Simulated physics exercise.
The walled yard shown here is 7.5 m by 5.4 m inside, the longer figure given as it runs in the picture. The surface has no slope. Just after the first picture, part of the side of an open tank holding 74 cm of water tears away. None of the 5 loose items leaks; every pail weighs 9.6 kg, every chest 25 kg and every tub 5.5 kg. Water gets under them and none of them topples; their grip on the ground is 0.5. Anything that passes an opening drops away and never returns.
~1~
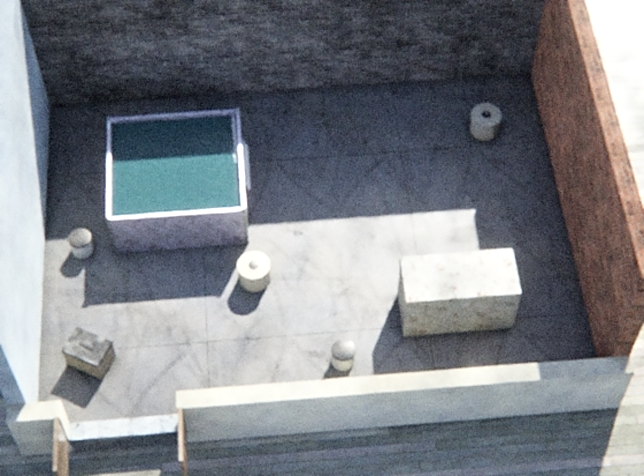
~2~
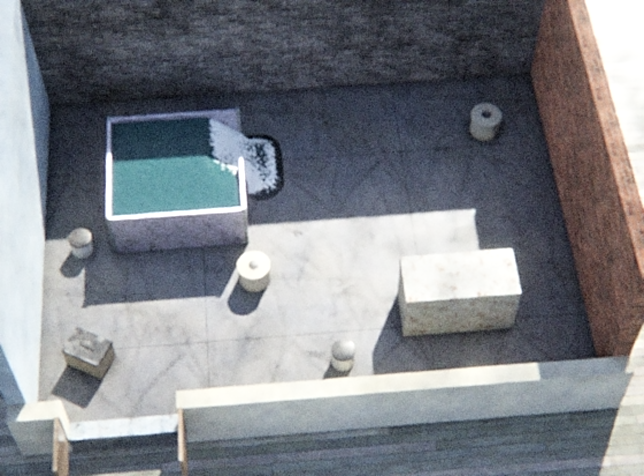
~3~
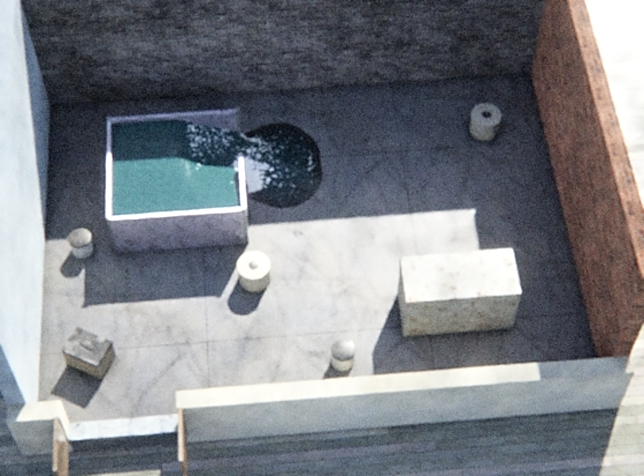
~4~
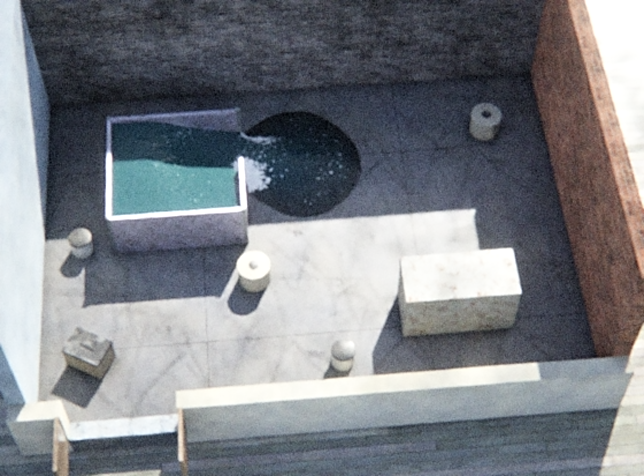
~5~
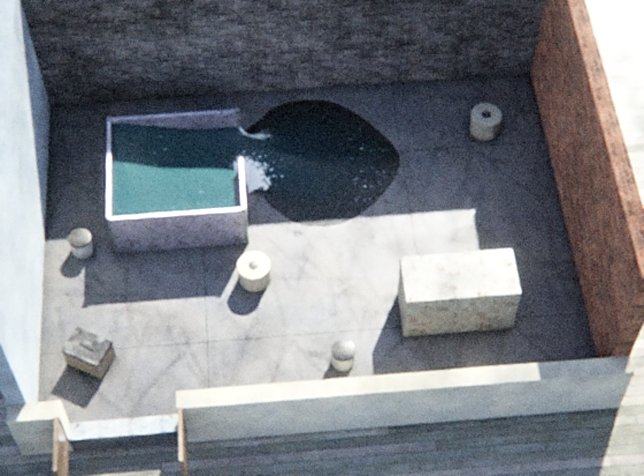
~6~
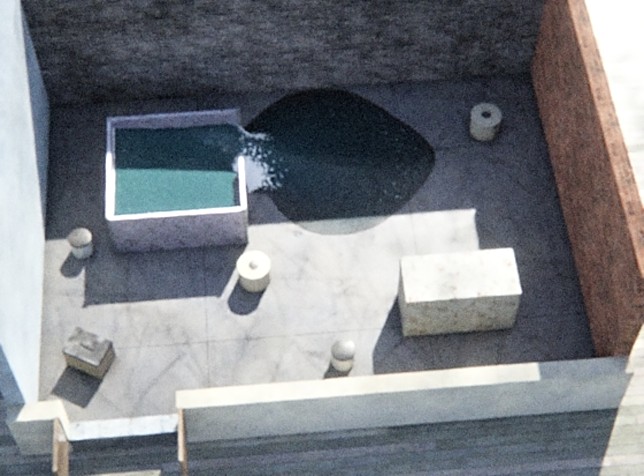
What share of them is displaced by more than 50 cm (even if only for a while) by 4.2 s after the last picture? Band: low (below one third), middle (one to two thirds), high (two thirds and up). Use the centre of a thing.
Low.
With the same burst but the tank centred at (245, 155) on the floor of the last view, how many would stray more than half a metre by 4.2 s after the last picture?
1.
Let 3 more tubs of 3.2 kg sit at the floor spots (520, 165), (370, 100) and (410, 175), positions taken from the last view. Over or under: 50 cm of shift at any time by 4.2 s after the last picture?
Reading them off in order: Clears the mark, clears the mark, clears the mark.
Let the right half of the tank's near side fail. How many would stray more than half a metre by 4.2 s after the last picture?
Count: 2.
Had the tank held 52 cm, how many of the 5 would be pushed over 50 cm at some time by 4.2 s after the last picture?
That would make 1 of them.
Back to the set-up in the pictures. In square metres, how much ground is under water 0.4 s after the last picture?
I'd estimate close to 12 m2.
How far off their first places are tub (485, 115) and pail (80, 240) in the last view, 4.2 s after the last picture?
Net shifts, in order: 200 cm and 0 cm.
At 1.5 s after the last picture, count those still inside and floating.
Answer: 1.
Then, 0.4 s after the last picture 0 of 5 are over 50 cm from their spots; 0 afloat.
Then, 1.5 s after the last picture 1 of 5 are over 50 cm from their spots; 1 afloat.
Then, 2.8 s after the last picture 0 of 5 are over 50 cm from their spots; 1 afloat.
Then, 4.2 s after the last picture 1 of 5 are over 50 cm from their spots, and 1 have been at some point; 1 afloat.
